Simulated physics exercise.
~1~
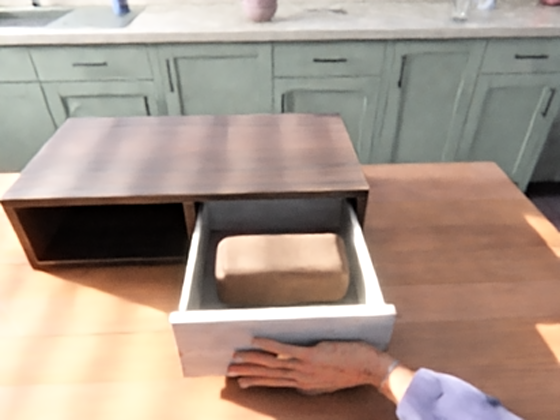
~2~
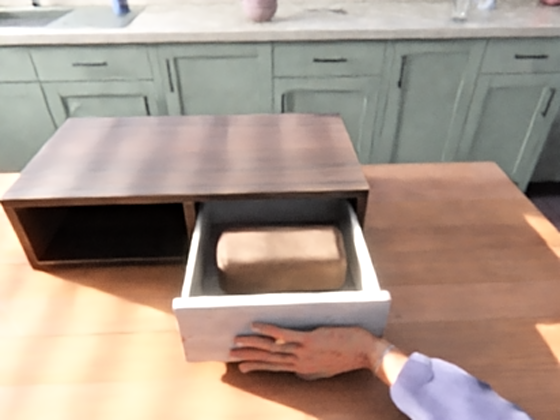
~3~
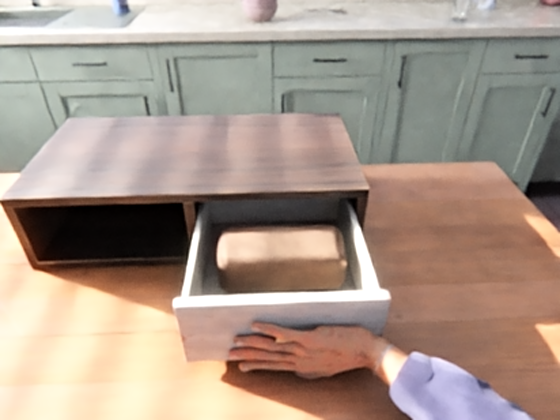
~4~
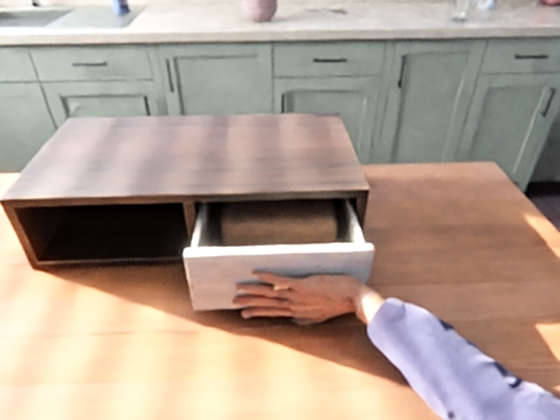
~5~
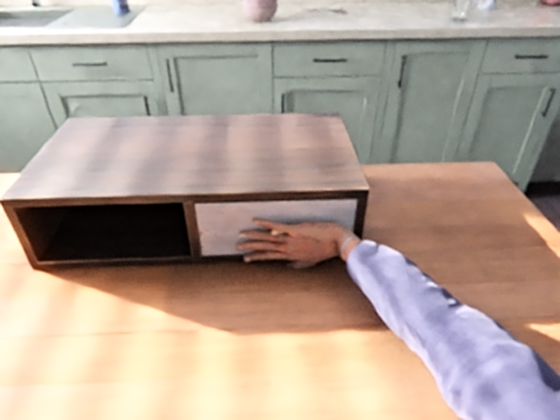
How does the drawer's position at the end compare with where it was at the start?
At the start the drawer stuck well out from the chest towards the viewer, with the block showing inside. By the end it had been pushed back in and its front sat flush with the chest.
